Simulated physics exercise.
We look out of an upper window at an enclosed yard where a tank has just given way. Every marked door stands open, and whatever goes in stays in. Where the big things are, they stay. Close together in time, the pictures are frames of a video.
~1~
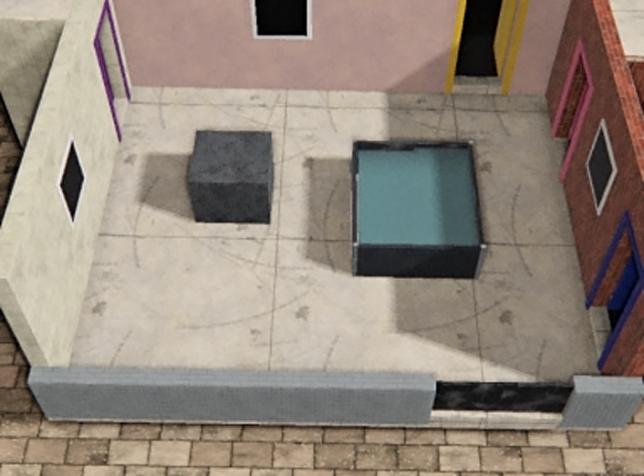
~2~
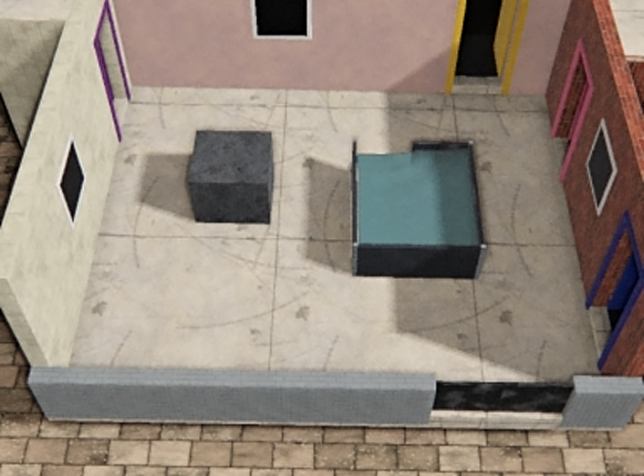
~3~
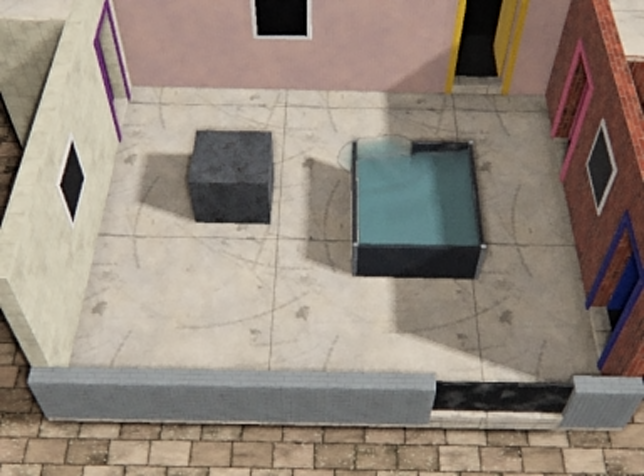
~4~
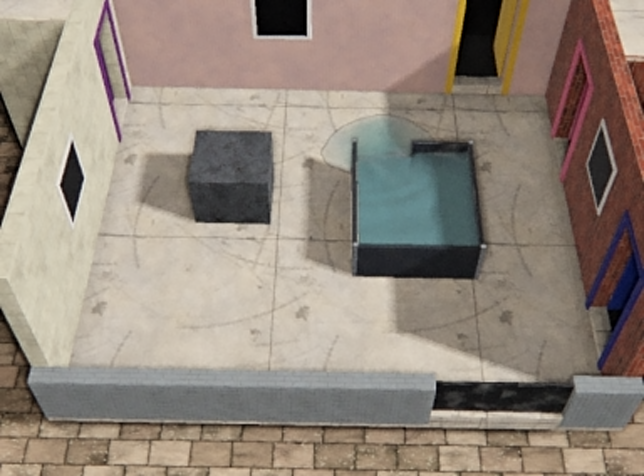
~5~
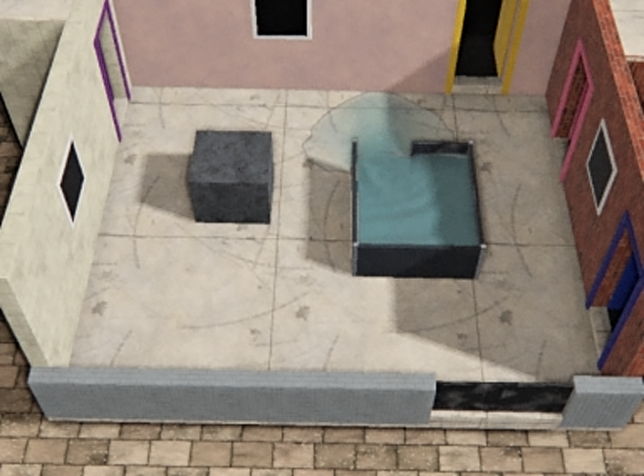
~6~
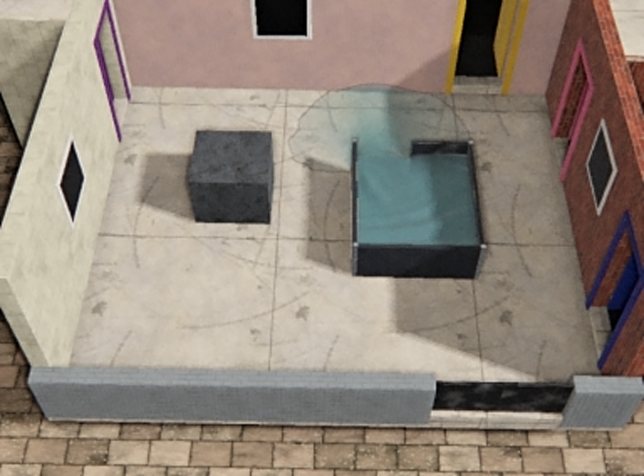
Water poured through a gap that opened in the far side of the dark open tank, then spread in a thin, widening sheet across the yard's pale floor, while the grey block stayed still.
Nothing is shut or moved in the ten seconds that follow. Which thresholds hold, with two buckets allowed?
One by one: The blue door is not overrun past two buckets; the pink door is overrun past two buckets; the purple door is overrun past two buckets; the yellow door is not overrun past two buckets.
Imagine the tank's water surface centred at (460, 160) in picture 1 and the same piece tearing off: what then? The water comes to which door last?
The door marked blue.
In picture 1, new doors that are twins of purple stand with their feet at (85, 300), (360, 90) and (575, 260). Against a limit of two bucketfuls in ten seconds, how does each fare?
Stays below the line; crosses the line; stays below the line.
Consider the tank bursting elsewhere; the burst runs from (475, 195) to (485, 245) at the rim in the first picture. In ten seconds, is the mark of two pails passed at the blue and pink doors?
I'd say the blue door crosses the line and the pink door crosses the line.
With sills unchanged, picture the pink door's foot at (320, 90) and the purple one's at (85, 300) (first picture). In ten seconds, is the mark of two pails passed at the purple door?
Result - purple door remains within the limit.
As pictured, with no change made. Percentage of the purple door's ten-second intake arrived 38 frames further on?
Working it through, I arrive at 90 %.
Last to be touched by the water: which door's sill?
It's the door marked blue.
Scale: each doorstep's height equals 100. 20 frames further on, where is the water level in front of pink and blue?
320 and 0 %, in that order.
A moment on, water covers 15 % of the floor; the blue door not reached, the pink door not reached, the purple door not reached, the yellow door wet at the sill, nothing in.
Next, water covers 20 % of the floor; the blue door not reached, the pink door not reached, the purple door not reached, the yellow door wet at the sill, nothing in.
Then, water covers 35 % of the floor; the blue door not reached, the pink door under two buckets in, the purple door over two buckets in, the yellow door wet at the sill, nothing in.
Later, water covers 70 % of the floor; the blue door wet at the sill, nothing in, the pink door over two buckets in, the purple door far over two buckets in, the yellow door wet at the sill, nothing in.
In the end, water covers 90 % of the floor; the blue door wet at the sill, nothing in, the pink door far over two buckets in, the purple door far over two buckets in, the yellow door wet at the sill, nothing in.
